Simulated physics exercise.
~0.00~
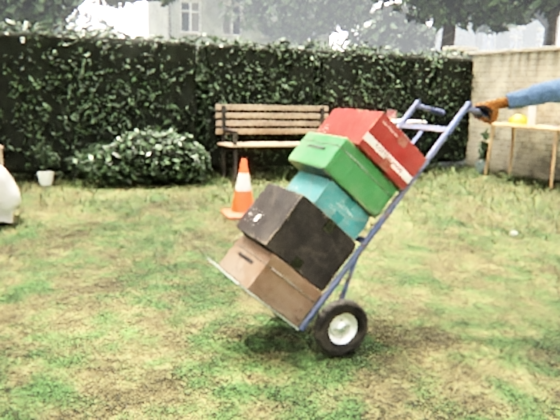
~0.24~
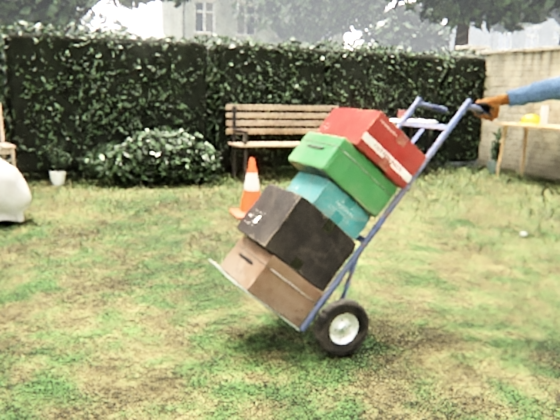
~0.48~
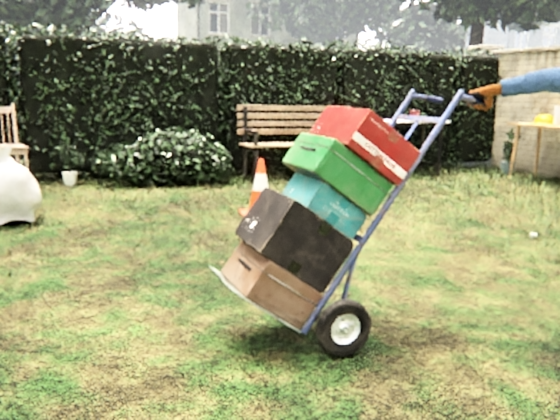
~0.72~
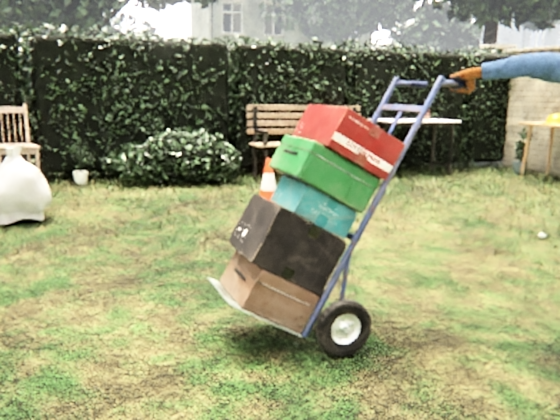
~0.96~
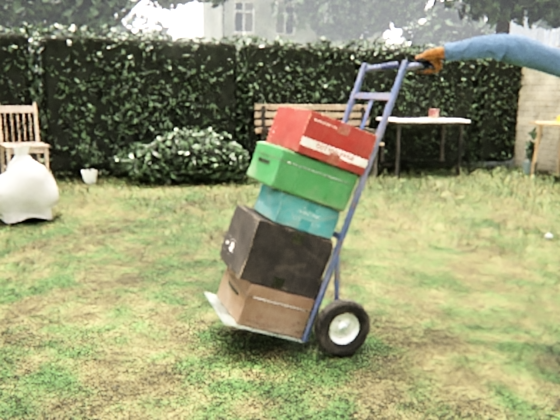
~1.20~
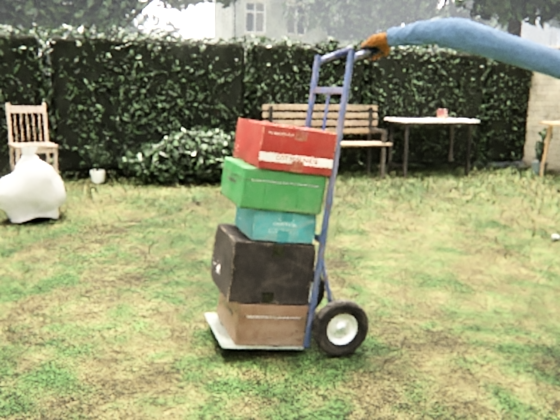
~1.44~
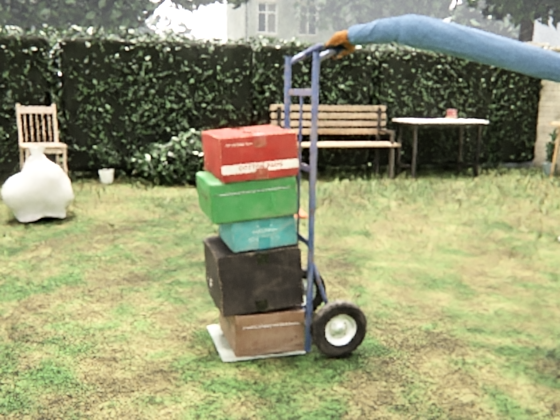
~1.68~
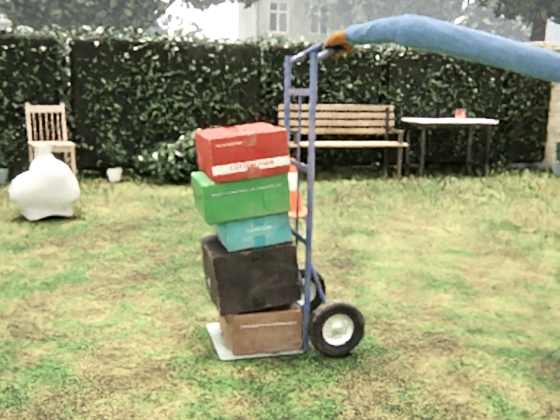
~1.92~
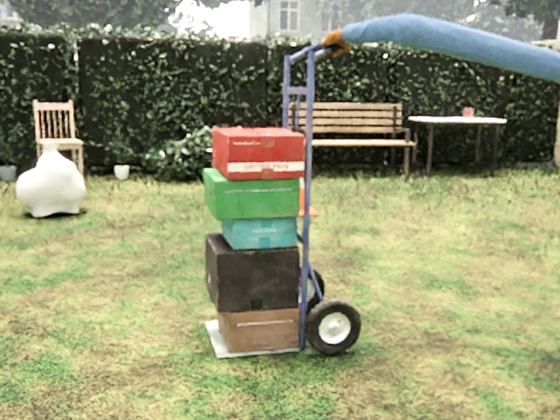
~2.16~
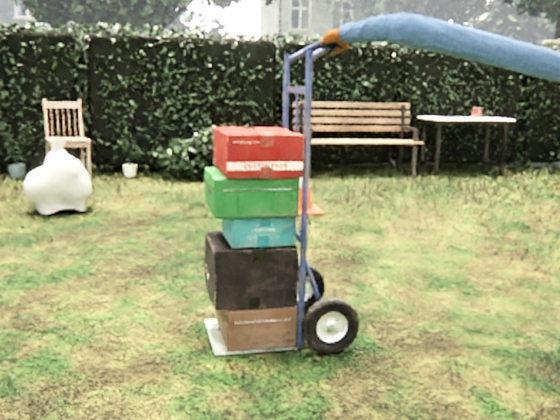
On a patchy lawn in front of a clipped hedge and a wooden bench, a blue hand truck leans back toward the right, carrying a stack of five boxes. A gloved hand in a blue sleeve holds its handle, with red on top, then green, turquoise, black and brown below. The hand pushes the handle up and leftward, swinging the truck upright until its plate lands flat on the grass. The upper boxes tip slightly left, away from the frame, then rock back. The stack settles and stands still, all five boxes still in place.
